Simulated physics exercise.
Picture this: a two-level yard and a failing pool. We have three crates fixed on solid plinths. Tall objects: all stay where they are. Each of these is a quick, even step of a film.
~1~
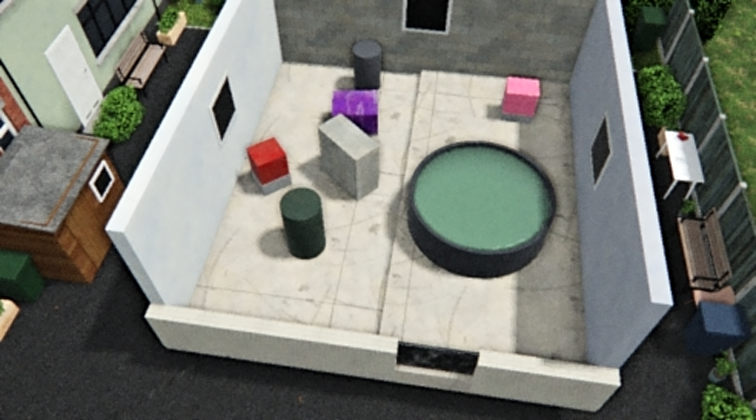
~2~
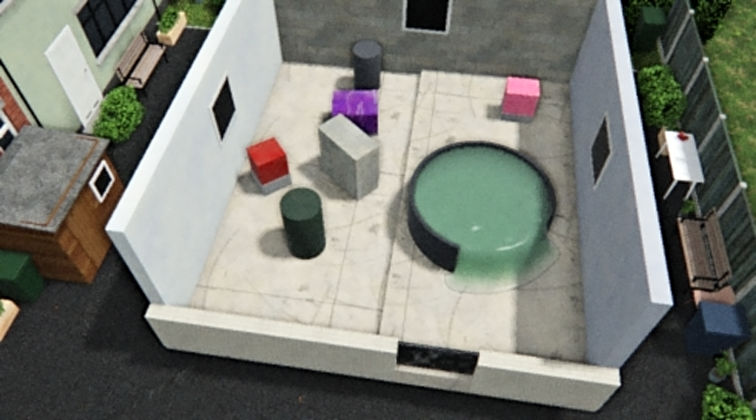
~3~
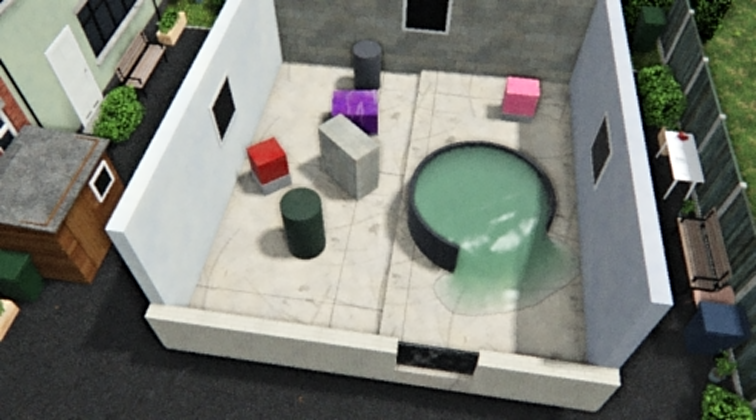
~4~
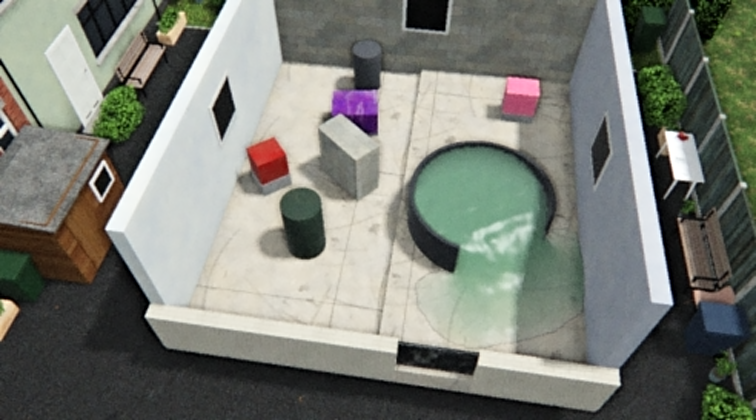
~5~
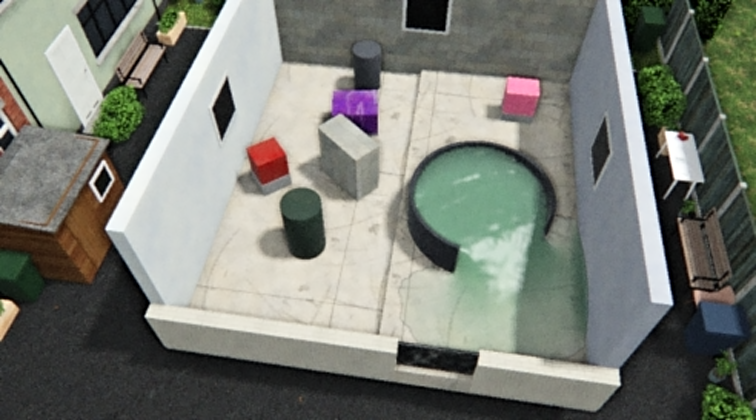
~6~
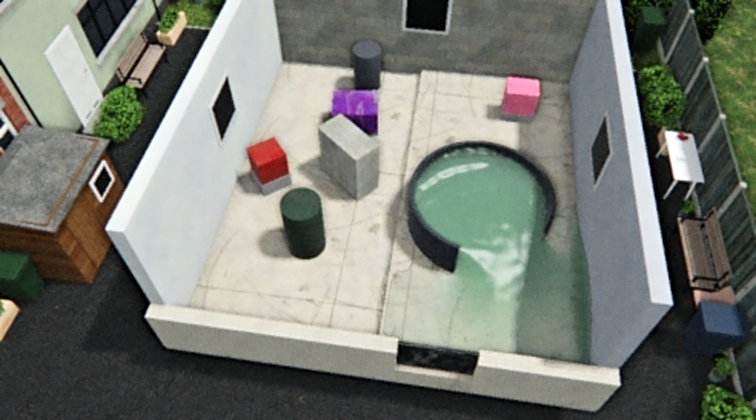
A large round dark-walled pool of green water stands on the right of a pale walled yard, seen from high above by a still camera. A pink box sits behind it, while a red-topped box, a grey block, a purple object and two dark cylinders stand to the left. The pool's front opens and green water pours out, spreading across the paving towards the low front wall and right wall.
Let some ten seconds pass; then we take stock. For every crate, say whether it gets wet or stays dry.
One by one: The red crate will be out of the water's reach; the pink crate will be out of the water's reach; the purple crate will be within the water's reach.
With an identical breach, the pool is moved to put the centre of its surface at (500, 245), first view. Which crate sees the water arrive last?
The one in purple comes last.
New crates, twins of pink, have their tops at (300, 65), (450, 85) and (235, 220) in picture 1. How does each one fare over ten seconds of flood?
Checked in the order given, number one never gets reached, number two never gets reached and number three does get flooded.
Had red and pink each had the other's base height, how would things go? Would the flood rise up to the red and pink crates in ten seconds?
Well, the red crate gets reached, and the pink crate stays unflooded.
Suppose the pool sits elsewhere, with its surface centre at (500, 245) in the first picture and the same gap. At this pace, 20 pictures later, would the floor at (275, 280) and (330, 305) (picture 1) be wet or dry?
The first is wetted, and then the second is wetted.
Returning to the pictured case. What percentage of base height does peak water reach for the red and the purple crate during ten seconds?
Roughly 80 and 170 per cent respectively.
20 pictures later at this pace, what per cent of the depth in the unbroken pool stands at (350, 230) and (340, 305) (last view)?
4 and 14 per cent, in that order.
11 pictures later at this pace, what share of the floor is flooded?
It comes to roughly 30 in a hundred.
A moment on, water covers 20 % of the floor; the red crate not reached, the pink crate not reached, the purple crate not reached.
Next, water covers 30 % of the floor; the red crate not reached, the pink crate not reached, the purple crate not reached.
Then, water covers 50 % of the floor; the red crate not reached, the pink crate water round its plinth, the purple crate not reached.
Later, water covers 80 % of the floor; the red crate water round its plinth, the pink crate water round its plinth, the purple crate water round its plinth.
In the end, water covers 95 % of the floor; the red crate stayed above the water, the pink crate stayed above the water, the purple crate was topped.
